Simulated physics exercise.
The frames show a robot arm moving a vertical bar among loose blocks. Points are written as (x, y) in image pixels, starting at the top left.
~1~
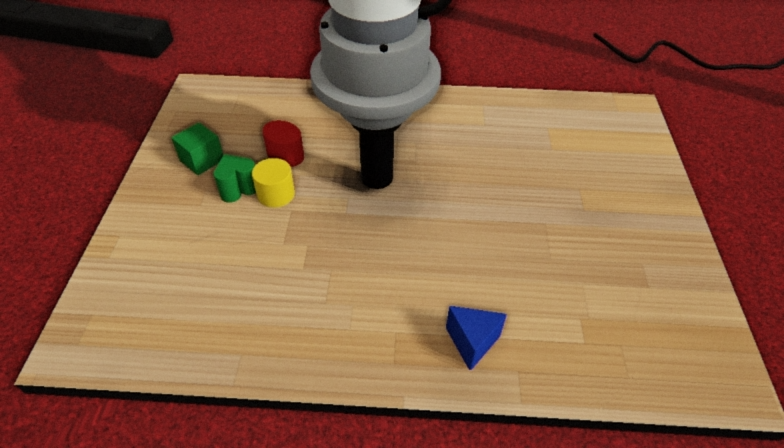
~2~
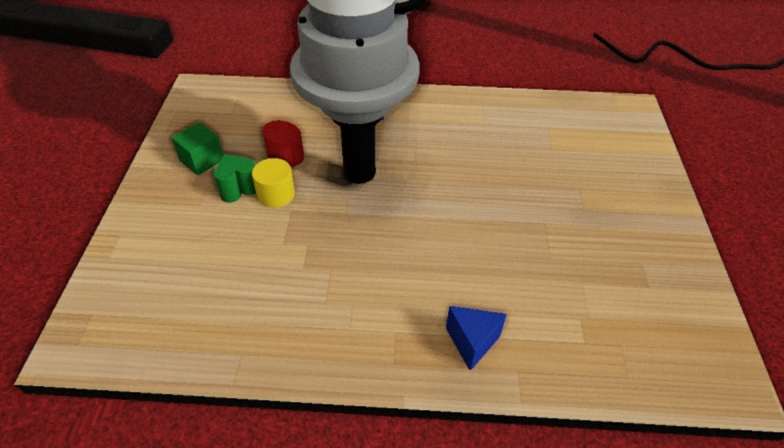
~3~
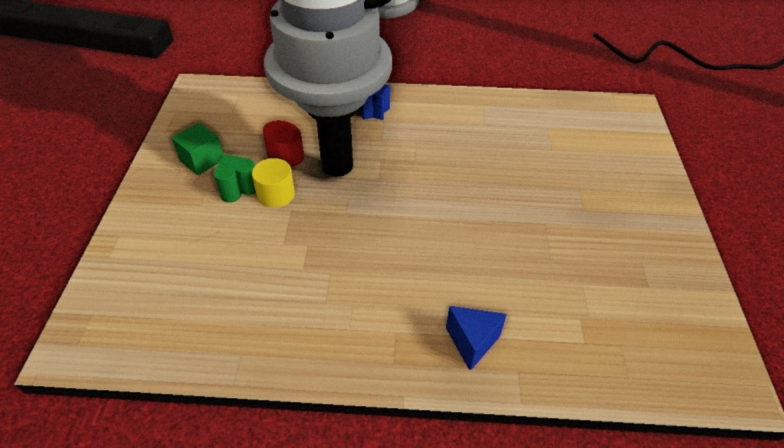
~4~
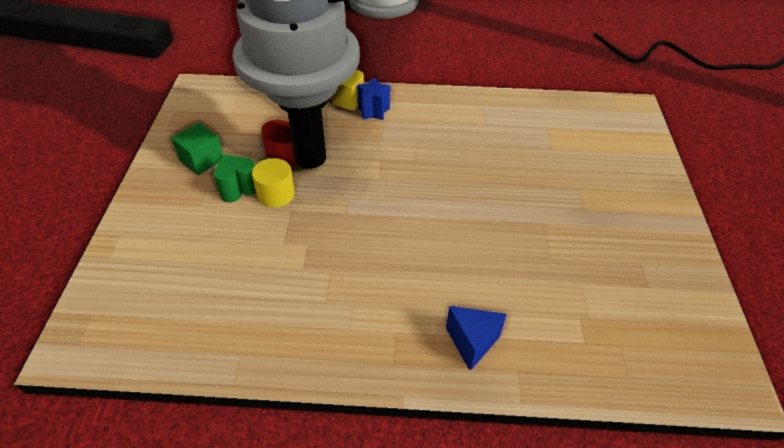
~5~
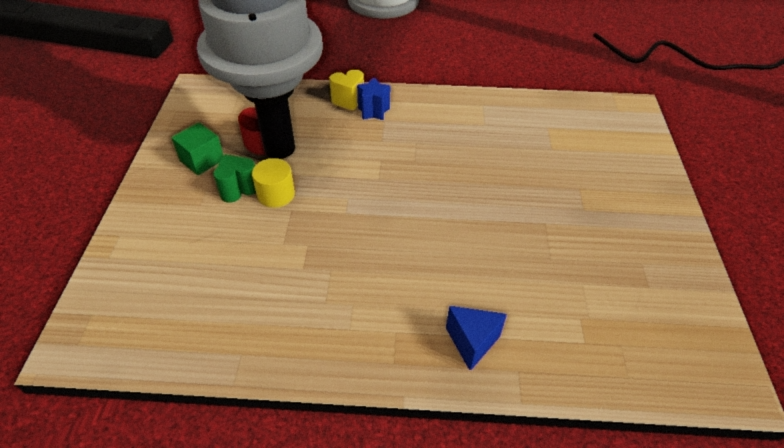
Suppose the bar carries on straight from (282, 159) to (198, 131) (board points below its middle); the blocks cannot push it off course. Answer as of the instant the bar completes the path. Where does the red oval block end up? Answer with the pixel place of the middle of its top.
I'd expect the centre of its top face to be at (223, 93).
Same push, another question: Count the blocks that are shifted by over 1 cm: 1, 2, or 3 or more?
That makes 1 block.
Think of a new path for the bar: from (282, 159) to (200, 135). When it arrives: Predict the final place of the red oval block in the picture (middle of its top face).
The middle of the upper face of the red oval block will lie at about (222, 96) in the picture.
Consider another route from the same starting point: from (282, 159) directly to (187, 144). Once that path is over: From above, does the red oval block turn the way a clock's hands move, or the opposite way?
Looking down, my answer is that the red oval block rotates clockwise.
What follows on the original path. One third of the way, bar (251, 139); red oval block (236, 106), turned 30° clockwise.
Two thirds of the way, bar (223, 130); red oval block (226, 96), turned 80° clockwise.
At the end, bar (195, 121); green square still; red oval block (223, 93), turned 105° clockwise.
